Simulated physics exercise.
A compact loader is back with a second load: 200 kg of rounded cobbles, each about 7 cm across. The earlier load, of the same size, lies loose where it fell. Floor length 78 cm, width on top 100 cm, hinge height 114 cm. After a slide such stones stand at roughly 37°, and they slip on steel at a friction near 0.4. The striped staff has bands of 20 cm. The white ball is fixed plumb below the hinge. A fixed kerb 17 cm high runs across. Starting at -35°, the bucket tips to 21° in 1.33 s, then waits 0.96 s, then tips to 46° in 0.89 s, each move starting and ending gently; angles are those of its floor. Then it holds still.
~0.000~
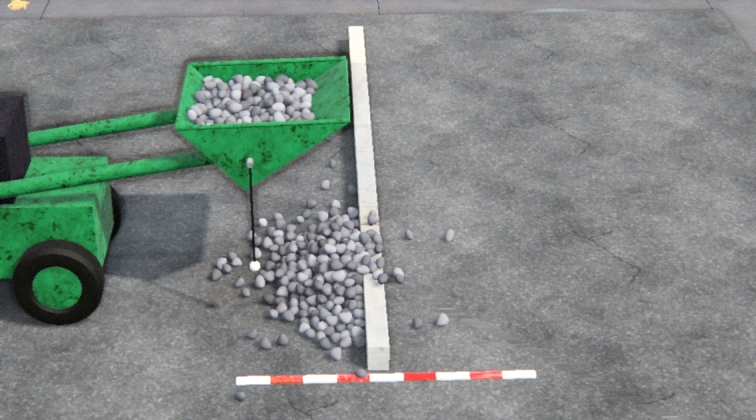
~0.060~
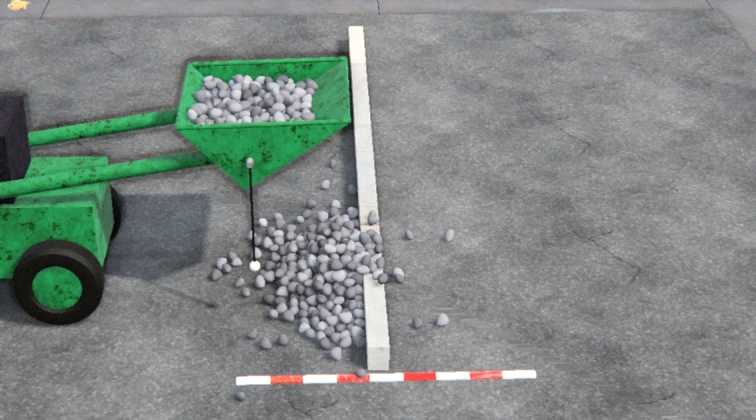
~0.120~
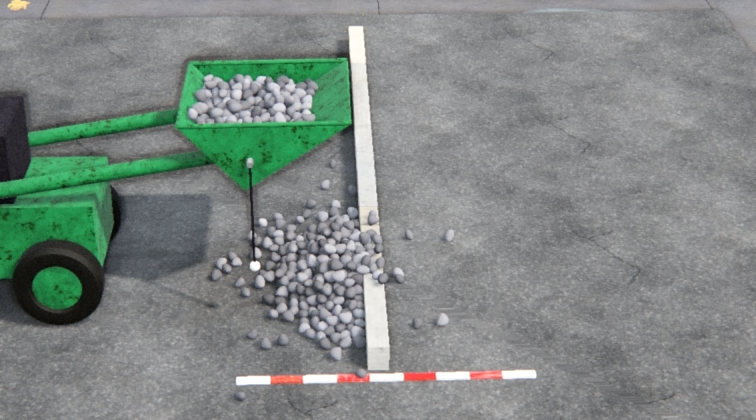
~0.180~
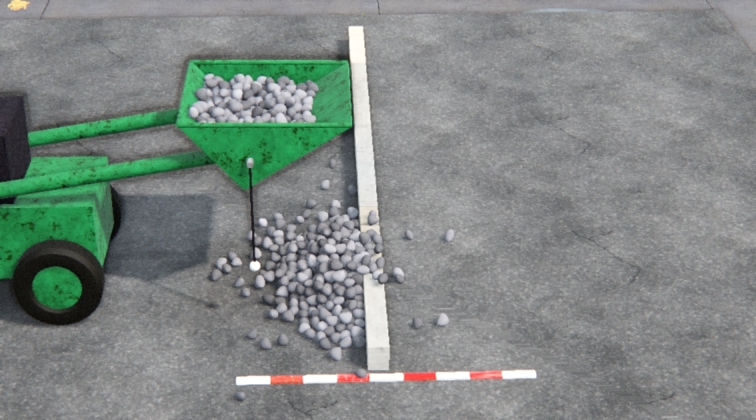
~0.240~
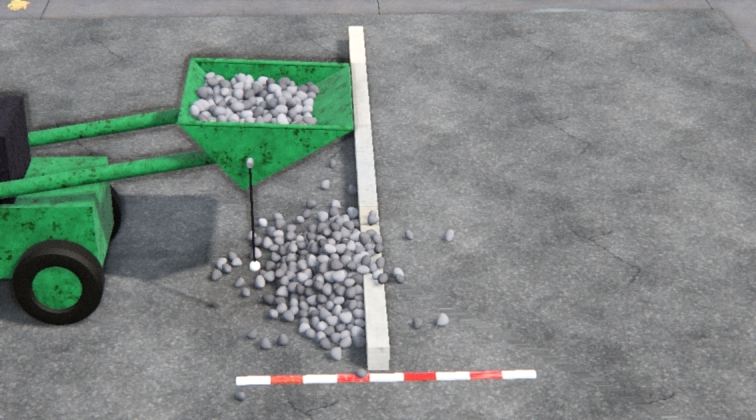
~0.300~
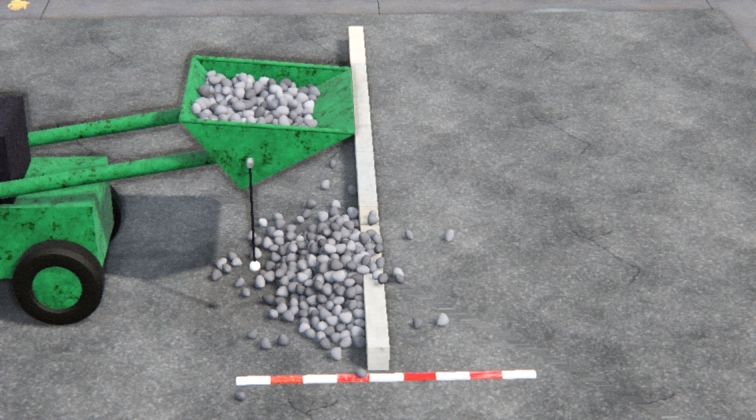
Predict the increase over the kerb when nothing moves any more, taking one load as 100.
Some 87 per cent is added.
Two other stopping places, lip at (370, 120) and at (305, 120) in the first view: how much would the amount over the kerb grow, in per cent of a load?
First some 100, then 30 per cent.
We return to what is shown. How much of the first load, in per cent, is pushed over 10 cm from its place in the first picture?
About 0 per cent.
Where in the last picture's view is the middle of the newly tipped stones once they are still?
Around (416, 268).
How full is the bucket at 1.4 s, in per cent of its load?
It holds some 90 per cent.
After 1.0 s the floor is at 12°; in per cent of one load, 100 in the bucket, 98 on this side of the kerb, 2 over the kerb; the foremost stones are at (410, 273).
After 1.4 s the floor is at 21°; in per cent of one load, 92 in the bucket, 106 on this side of the kerb, 2 over the kerb; the foremost stones are at (411, 272).
After 3.6 s the floor is at 46°; in per cent of one load, 0 in the bucket, 111 on this side of the kerb, 89 over the kerb; the foremost stones are at (552, 307).
After 6.0 s the floor is at 46°; in per cent of one load, 0 in the bucket, 111 on this side of the kerb, 89 over the kerb; the foremost stones are at (552, 307). Net gain over the kerb, 87.
